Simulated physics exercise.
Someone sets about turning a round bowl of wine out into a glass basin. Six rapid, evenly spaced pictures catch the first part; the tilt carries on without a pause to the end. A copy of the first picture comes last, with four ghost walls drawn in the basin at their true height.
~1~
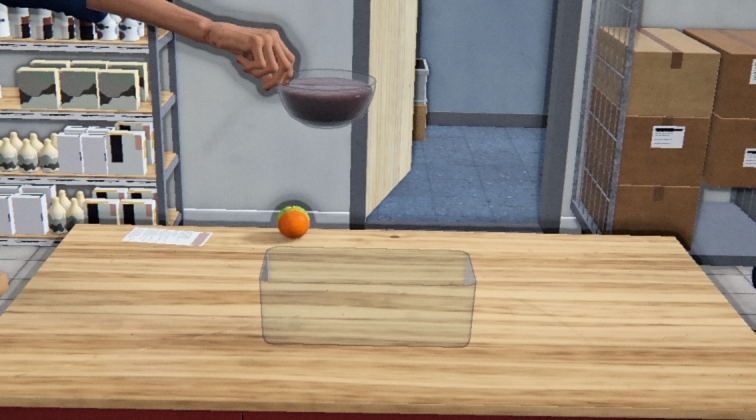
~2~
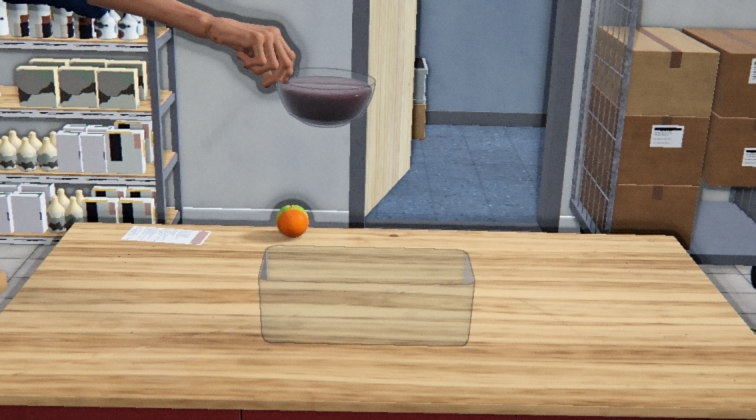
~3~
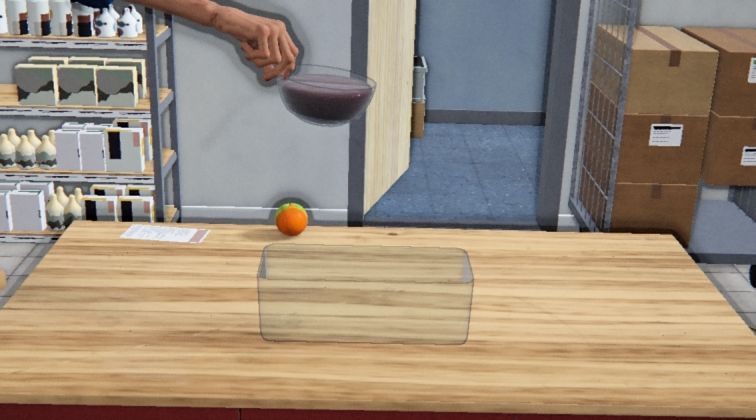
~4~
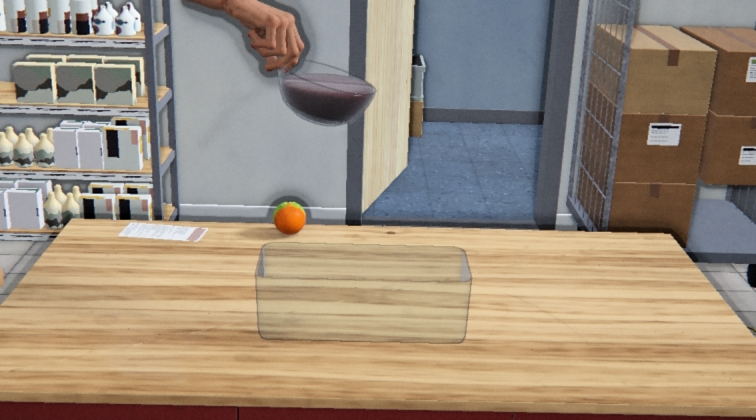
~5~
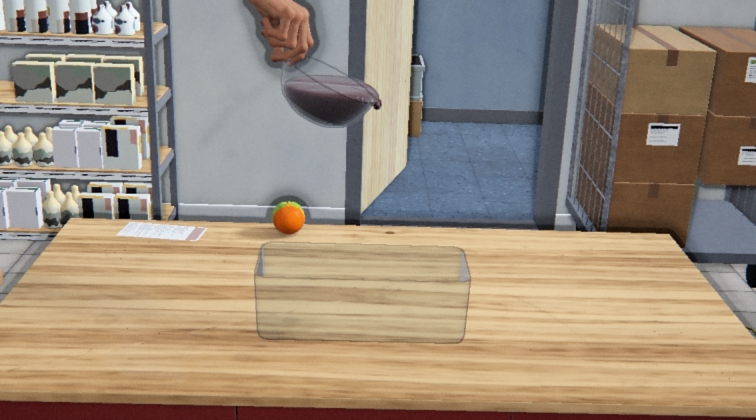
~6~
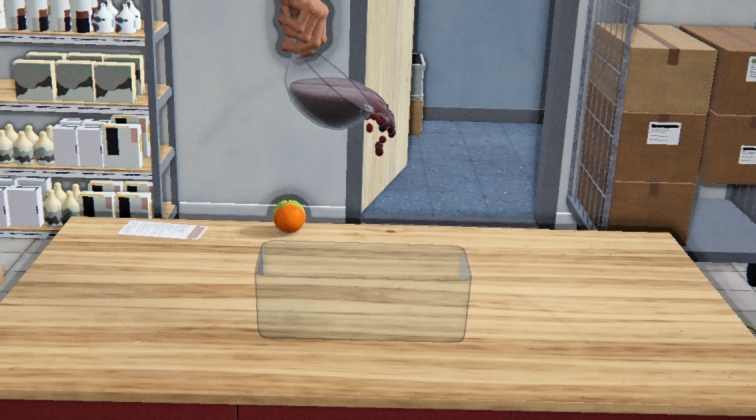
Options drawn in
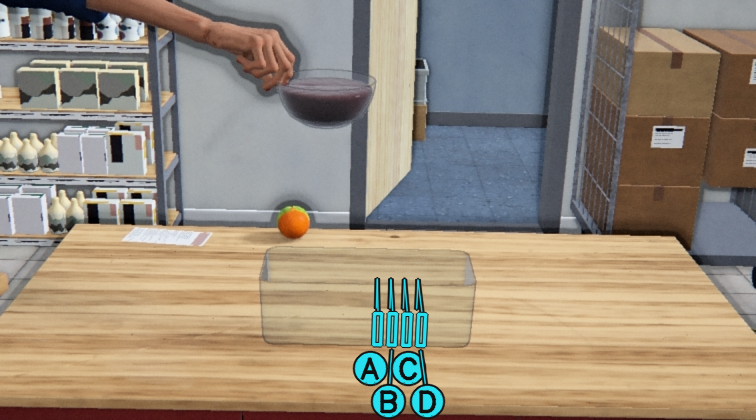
A hand held a round glass bowl of dark red wine above a clear basin on a wooden table, then tilted it steadily to the right until wine ran over the lip in drops.
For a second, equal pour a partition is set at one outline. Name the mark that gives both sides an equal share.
D beats the others.
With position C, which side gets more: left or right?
The right one.
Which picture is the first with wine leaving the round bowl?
In picture 5.
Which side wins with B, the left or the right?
The right side.
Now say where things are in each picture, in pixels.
In the first picture, upright, lip at (374, 80); basin from (262, 341) to (470, 345); nothing has left yet.
In the second picture, upright, lip at (374, 80); nothing has left yet.
In the third picture, tipped about 7°, lip at (375, 83); nothing has left yet.
In the fourth picture, tipped about 15°, lip at (375, 89); nothing has left yet.
In the fifth picture, tipped about 26°, lip at (374, 99); wine is over the lip, down to (378, 106).
In the sixth picture, tipped about 39°, lip at (373, 109); wine is over the lip, down to (378, 151).
On the marked copy, A at (377, 349); B at (391, 350); C at (406, 350); D at (420, 350).
For position A, about 9 % ends left of the wall and 88 % right of it; 3 % is lost outside.
For position B, about 17 % ends left of the wall and 80 % right of it; 3 % is lost outside.
For position C, about 28 % ends left of the wall and 67 % right of it; 4 % is lost outside.
For position D, about 48 % ends left of the wall and 49 % right of it; 3 % is lost outside.
